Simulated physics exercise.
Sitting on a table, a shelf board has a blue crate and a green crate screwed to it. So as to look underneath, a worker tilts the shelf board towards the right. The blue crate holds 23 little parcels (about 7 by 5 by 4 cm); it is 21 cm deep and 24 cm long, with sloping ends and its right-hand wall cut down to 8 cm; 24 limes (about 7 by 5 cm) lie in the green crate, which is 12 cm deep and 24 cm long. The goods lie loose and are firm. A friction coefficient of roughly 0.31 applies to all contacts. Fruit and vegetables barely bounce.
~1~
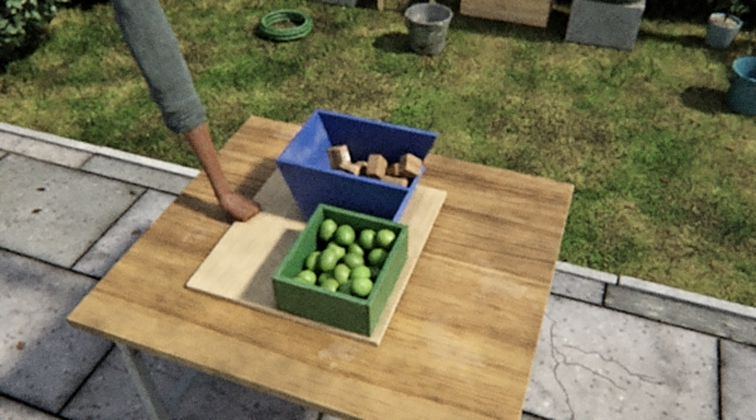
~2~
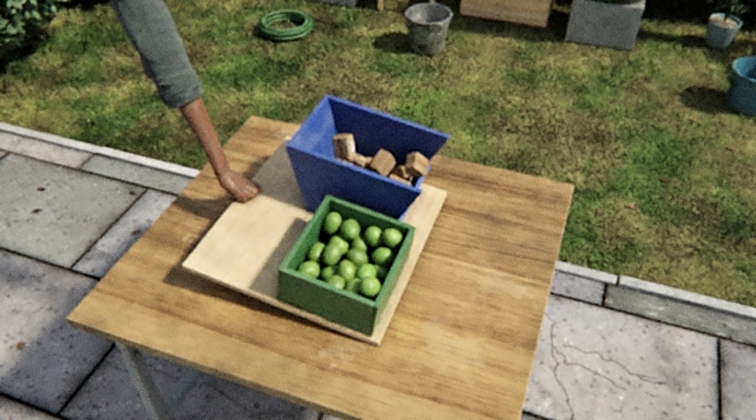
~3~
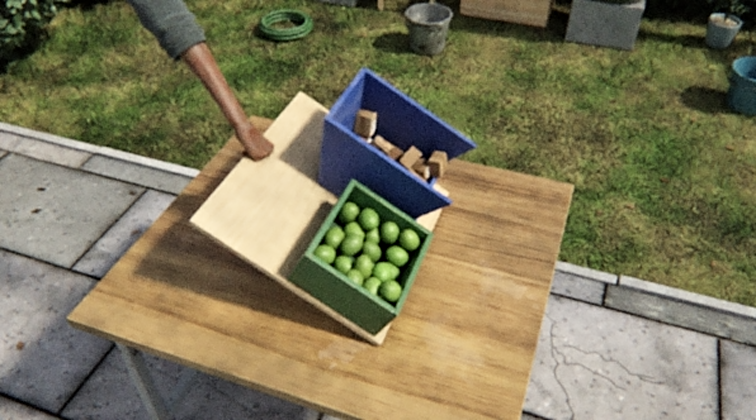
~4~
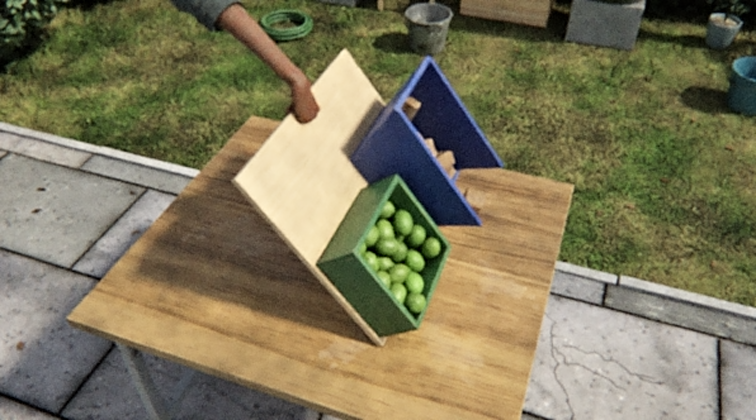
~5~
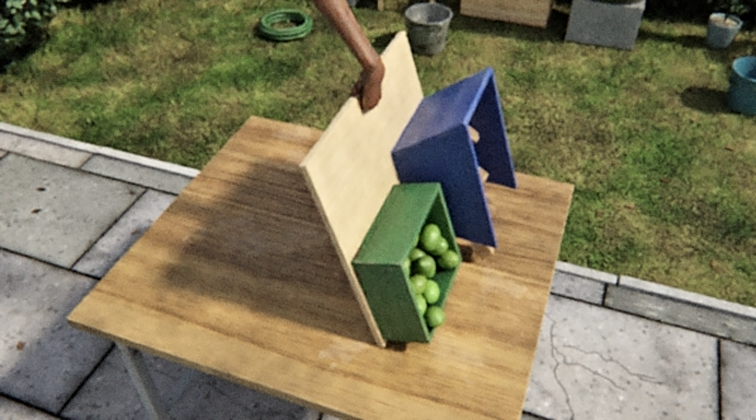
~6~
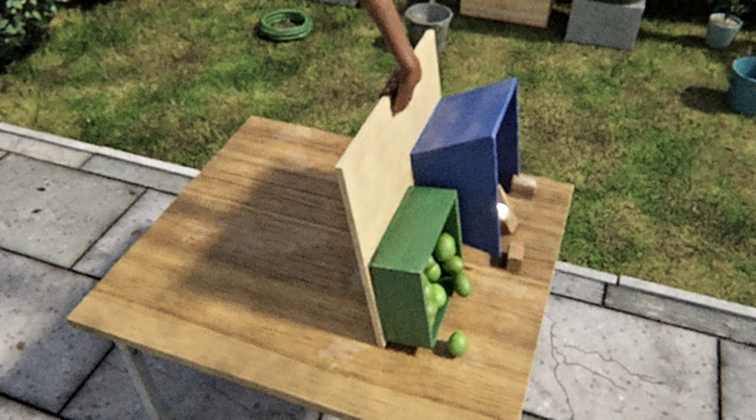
To begin with, a blue crate of small brown parcels and a green crate of limes sit upright on a pale board on a wooden table. A hand lifts the board's left edge, tilting it steeply rightward with both crates attached, and some parcels and a lime tumble onto the table.
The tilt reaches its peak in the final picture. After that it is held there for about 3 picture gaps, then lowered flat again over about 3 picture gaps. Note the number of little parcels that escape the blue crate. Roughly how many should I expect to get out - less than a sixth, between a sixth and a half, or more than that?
Expect more than that.
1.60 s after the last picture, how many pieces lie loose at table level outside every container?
My count comes to close to 20.
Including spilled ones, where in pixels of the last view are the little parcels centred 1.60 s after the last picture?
Somewhere around pixel (490, 232).
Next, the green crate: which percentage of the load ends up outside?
Lost: Green crate 20 per cent.
Then, 0.26 s after the last picture, tilt 81°; 8 of 23 out of the blue crate and 4 of 24 out of the green crate.
Then, 0.58 s after the last picture, tilt 75°; 16 of 23 out of the blue crate and 6 of 24 out of the green crate.
Then, 1.03 s after the last picture, tilt 0°; 21 of 23 out of the blue crate and 6 of 24 out of the green crate.
Outcome (1.60 s after the last picture), 21 of 23 out of the blue crate and 6 of 24 out of the green crate. Asked share, 21 of 23, 91 per cent.
